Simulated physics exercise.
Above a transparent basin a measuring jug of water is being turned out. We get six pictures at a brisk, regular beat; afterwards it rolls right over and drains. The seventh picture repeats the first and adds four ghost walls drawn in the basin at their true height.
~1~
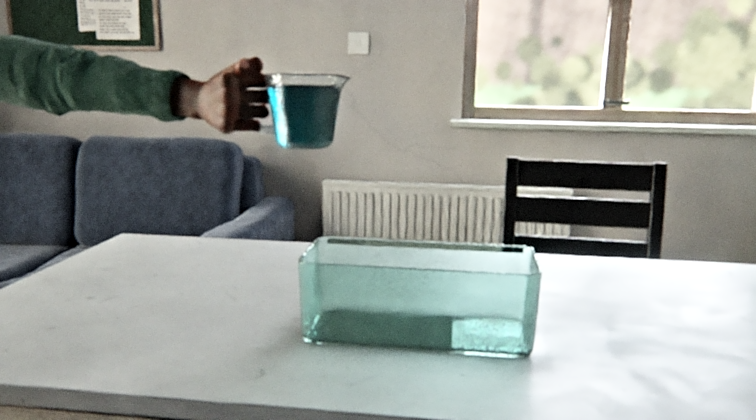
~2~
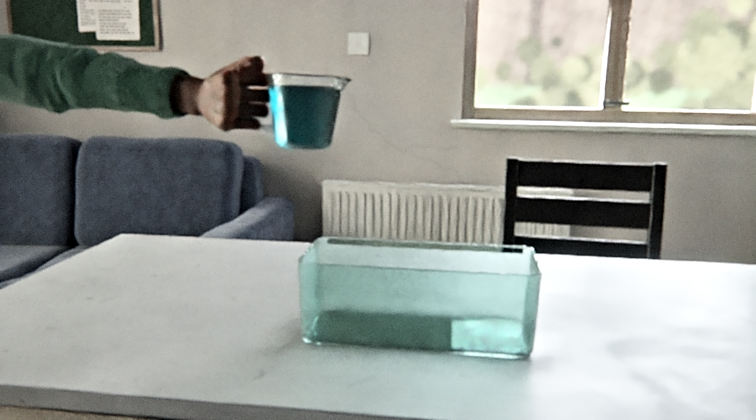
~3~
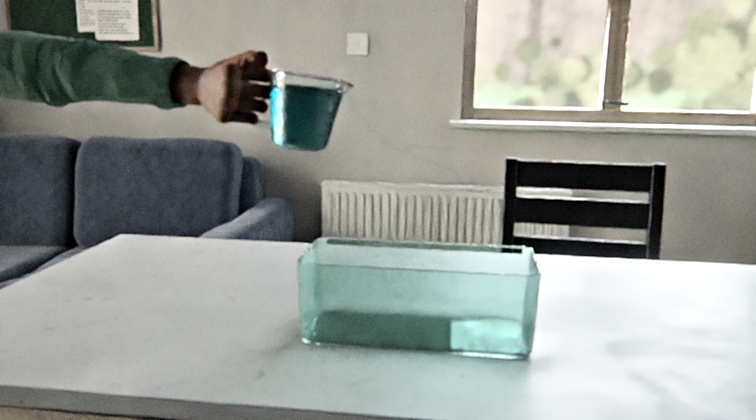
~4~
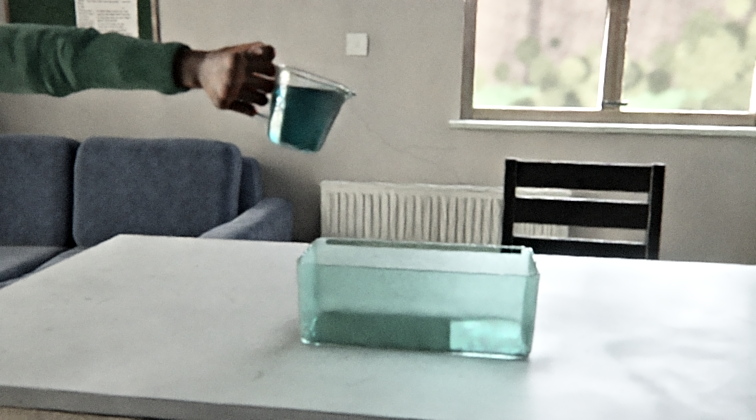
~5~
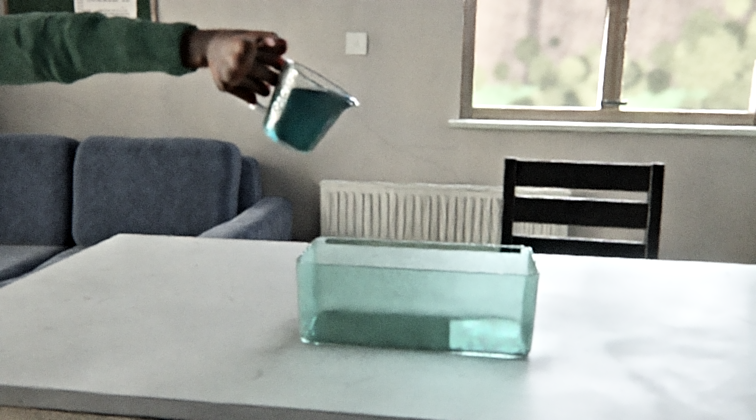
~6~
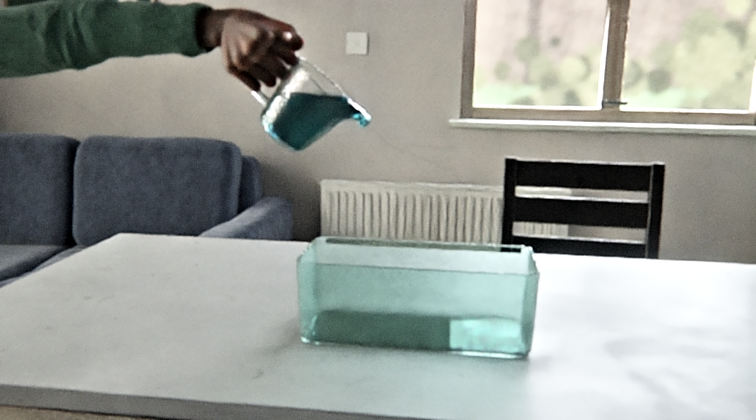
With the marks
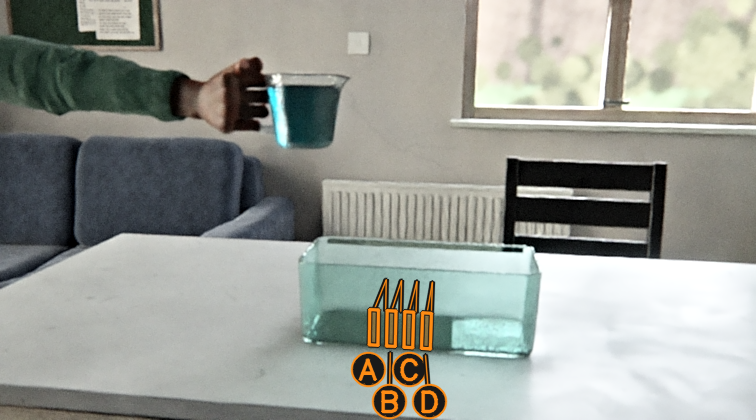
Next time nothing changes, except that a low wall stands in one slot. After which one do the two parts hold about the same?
Choose B.
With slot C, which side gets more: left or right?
The left one.
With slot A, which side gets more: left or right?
The right one.
On the marked copy, A at (372, 351); B at (390, 352); C at (407, 354); D at (425, 355).
Choosing A, about 12 % ends left of the wall and 86 % right of it.
Choosing B, about 53 % ends left of the wall and 44 % right of it.
Choosing C, about 81 % ends left of the wall and 11 % right of it; 7 % is lost outside.
Choosing D, about 90 % ends left of the wall and 4 % right of it; 6 % is lost outside.
